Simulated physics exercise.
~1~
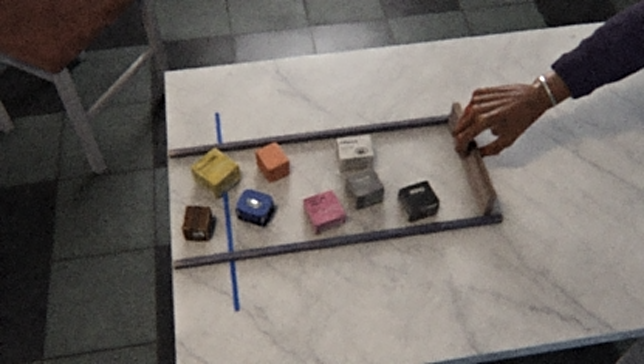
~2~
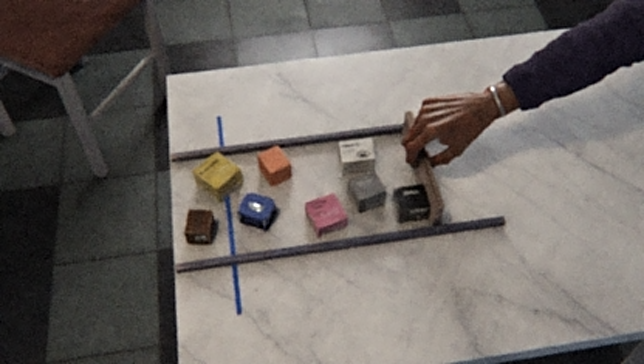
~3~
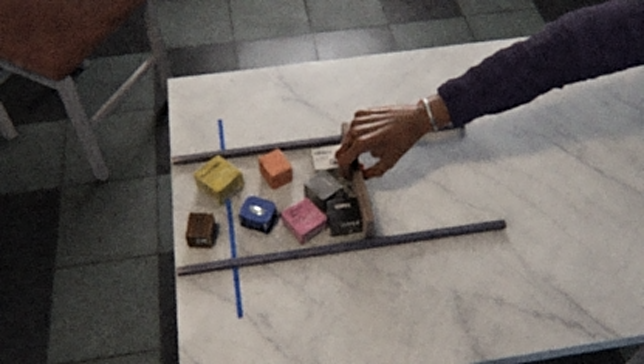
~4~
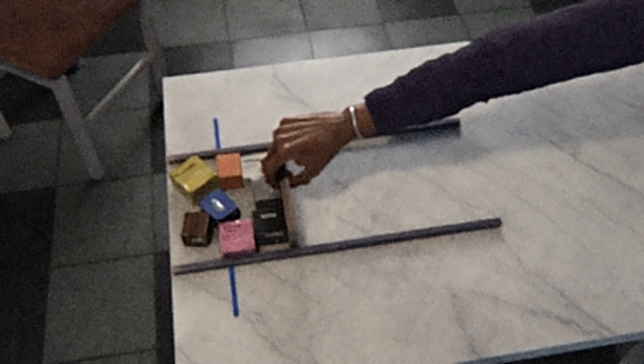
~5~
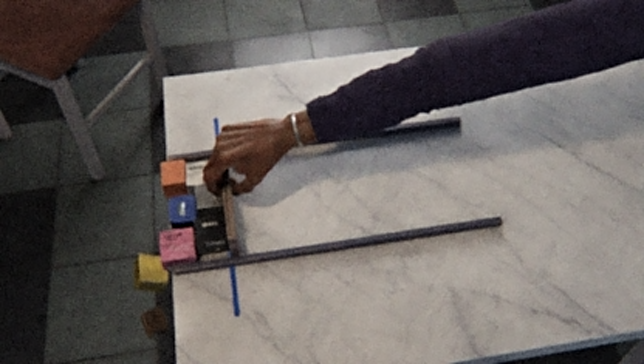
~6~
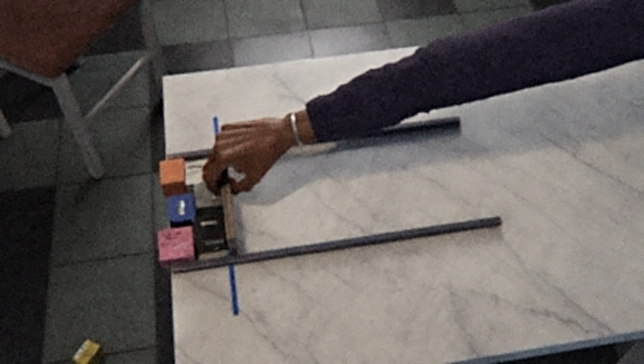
A hand slides a board left, pushing small boxes until yellow and brown ones fall off.
